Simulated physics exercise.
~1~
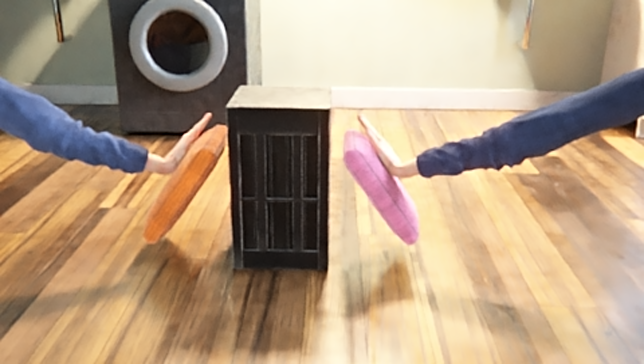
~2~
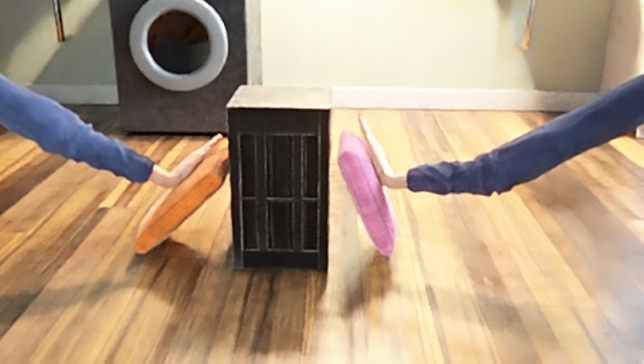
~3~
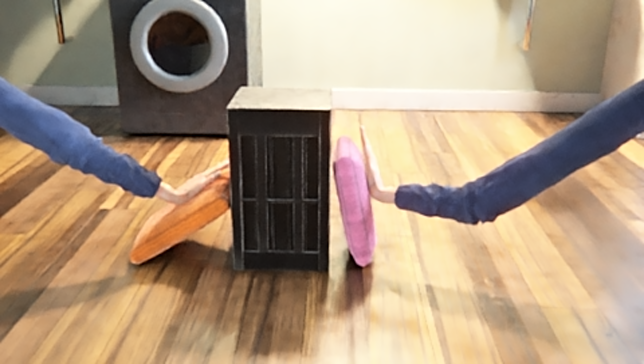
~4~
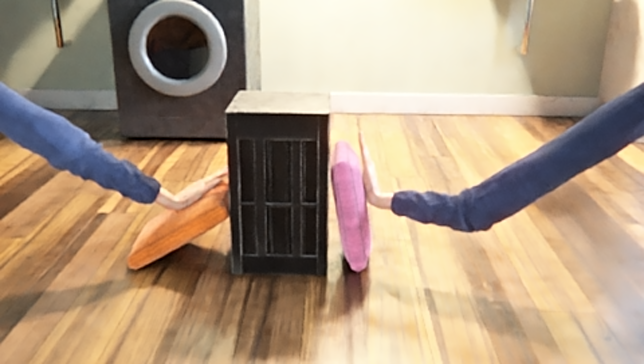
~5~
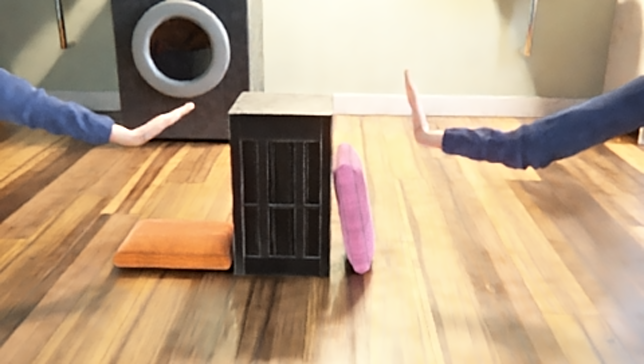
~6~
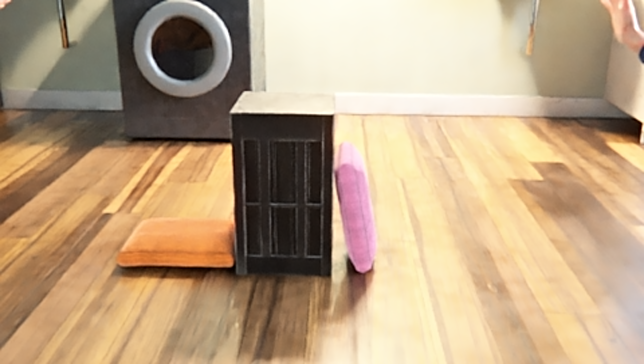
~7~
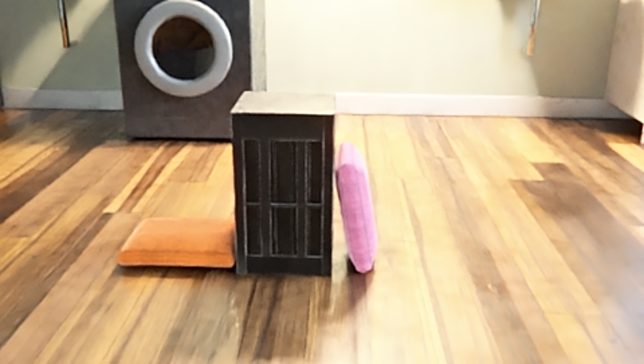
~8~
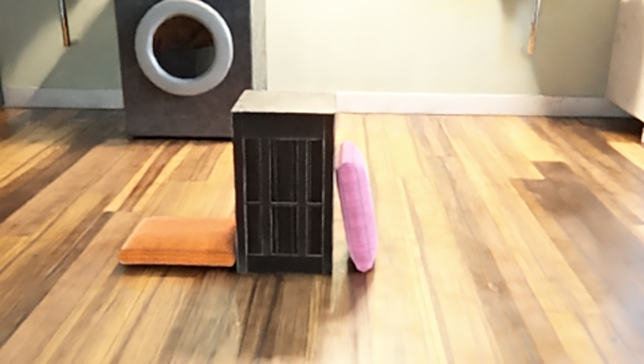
The footage shows two hands pressing an orange cushion and a pink cushion against opposite sides of a black crate on a wooden floor, then letting go. The orange one on the left drops flat, while the pink one on the right stays leaning upright.
